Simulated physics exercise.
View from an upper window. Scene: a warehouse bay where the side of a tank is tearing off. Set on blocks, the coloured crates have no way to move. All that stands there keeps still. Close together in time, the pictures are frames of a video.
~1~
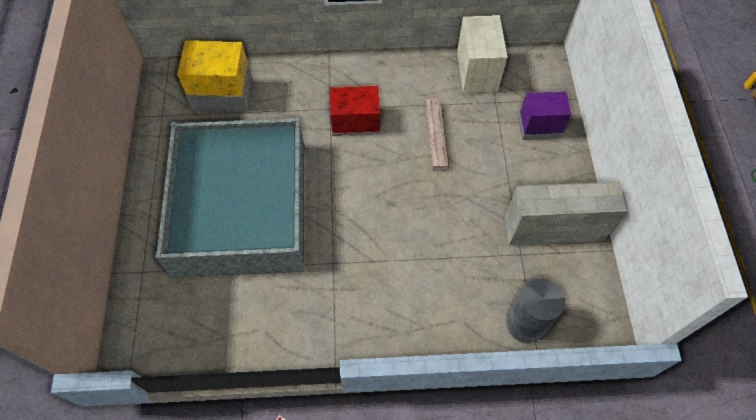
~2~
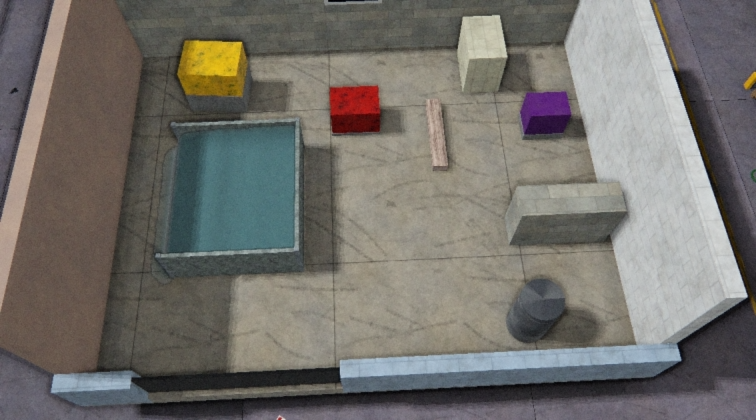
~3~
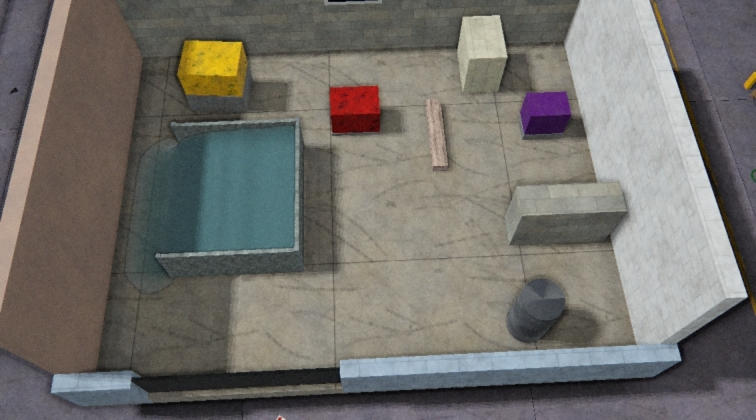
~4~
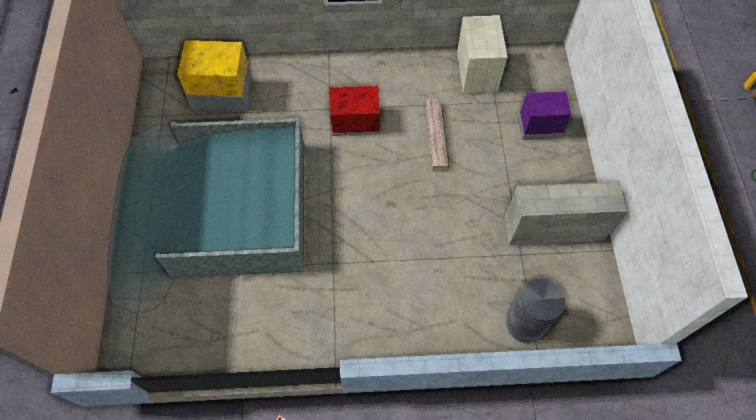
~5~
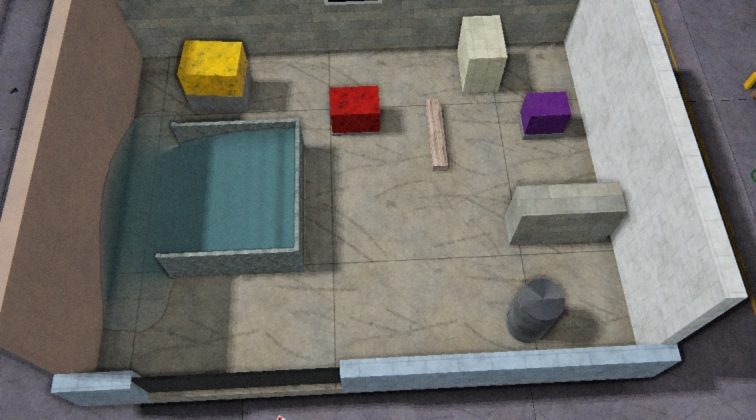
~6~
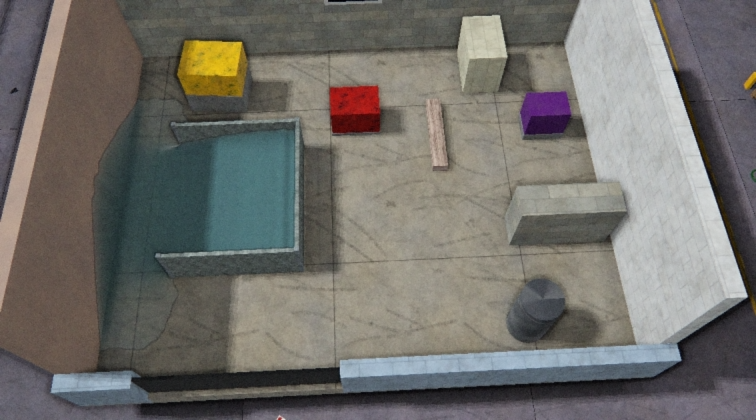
Water poured from the tank as its left side came away, spreading across the floor to the brown wall and then fanning out along it, while the coloured crates and everything else stayed still.
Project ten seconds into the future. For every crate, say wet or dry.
Yellow crate - dry; purple crate - dry; red crate - wet.
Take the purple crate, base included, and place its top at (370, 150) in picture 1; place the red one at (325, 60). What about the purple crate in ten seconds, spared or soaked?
Looking at it, the purple crate is never reached.
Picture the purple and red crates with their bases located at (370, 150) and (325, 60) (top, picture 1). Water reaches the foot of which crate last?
I would go with the purple-painted one.
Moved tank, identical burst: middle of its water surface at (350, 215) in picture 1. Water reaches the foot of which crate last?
That would be the one in purple.
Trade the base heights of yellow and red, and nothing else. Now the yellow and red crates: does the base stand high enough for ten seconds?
After the swap, yellow is flooded while red avoids the flood.
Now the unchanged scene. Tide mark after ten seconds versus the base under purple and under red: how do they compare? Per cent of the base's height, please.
Peak levels: Approx. 60 % then 240 %.
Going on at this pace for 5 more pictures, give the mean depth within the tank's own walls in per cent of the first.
Close to 48 in a hundred.
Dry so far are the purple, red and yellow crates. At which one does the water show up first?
That's the crate marked yellow.
A moment on, water covers 15 % of the floor; the yellow crate water round its plinth, the purple crate not reached, the red crate not reached.
Next, water covers 25 % of the floor; the yellow crate water round its plinth, the purple crate not reached, the red crate not reached.
Then, water covers 55 % of the floor; the yellow crate water round its plinth, the purple crate not reached, the red crate water round its plinth.
Later, water covers 90 % of the floor; the yellow crate water round its plinth, the purple crate water round its plinth, the red crate water round its plinth.
In the end, water covers 100 % of the floor; the yellow crate stayed above the water, the purple crate stayed above the water, the red crate was topped.
